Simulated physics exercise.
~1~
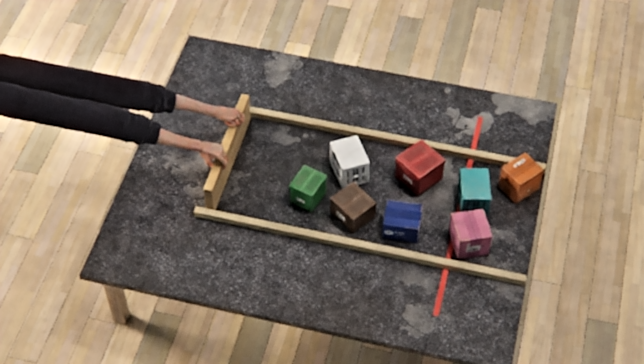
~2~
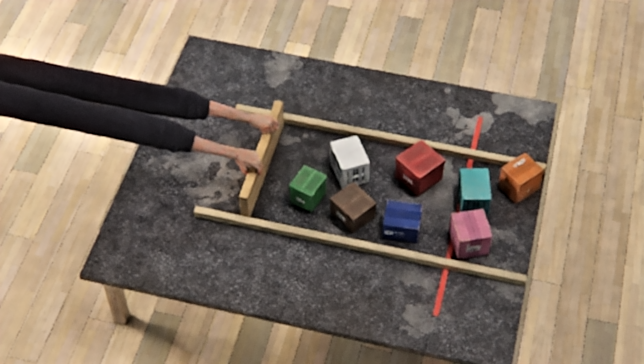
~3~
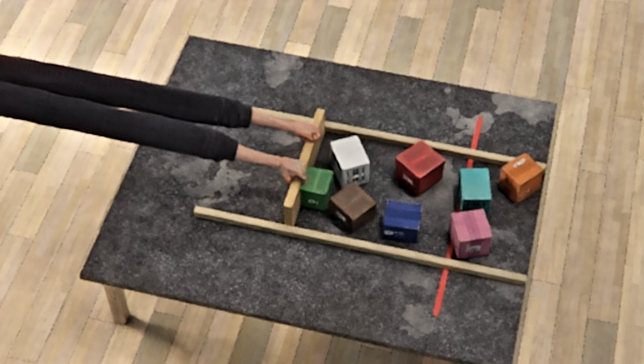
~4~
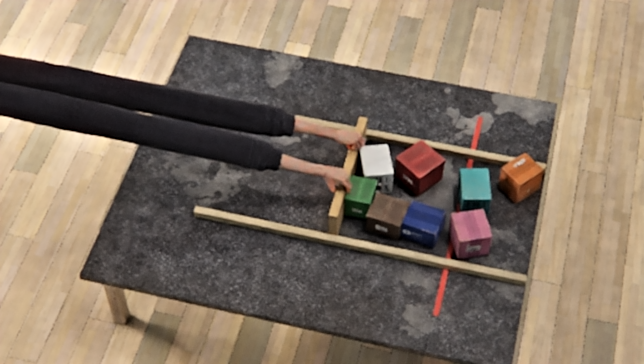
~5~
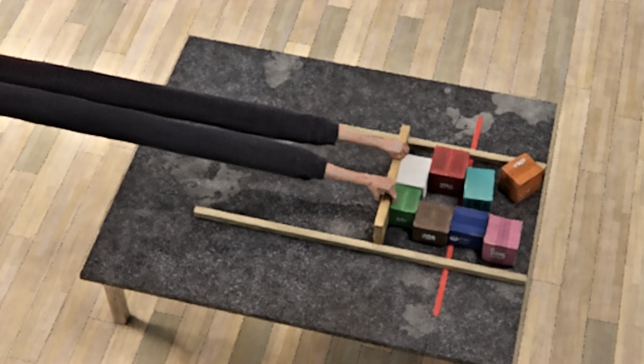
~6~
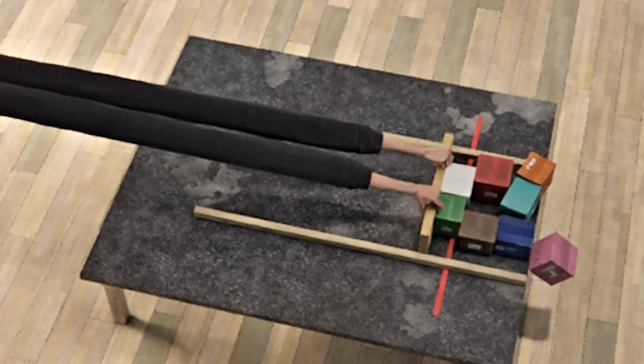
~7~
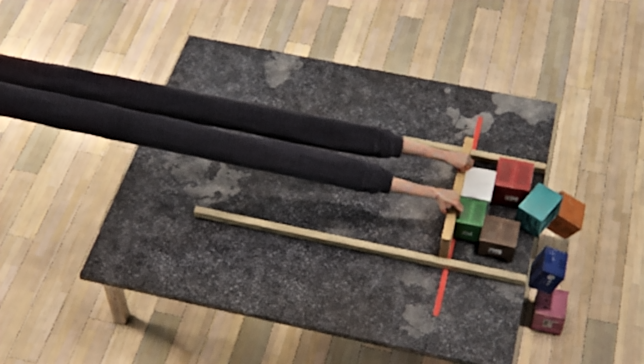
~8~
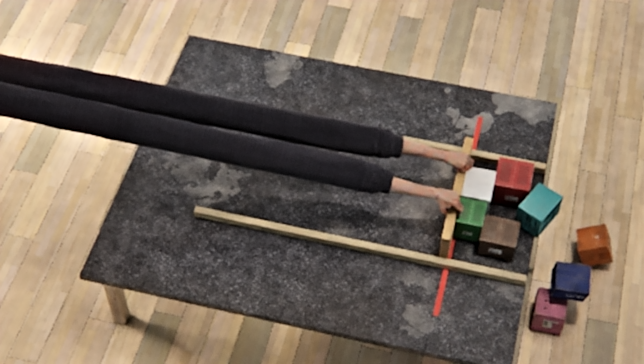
On a low platform, two hands push a plank against eight boxes, and three fall off.
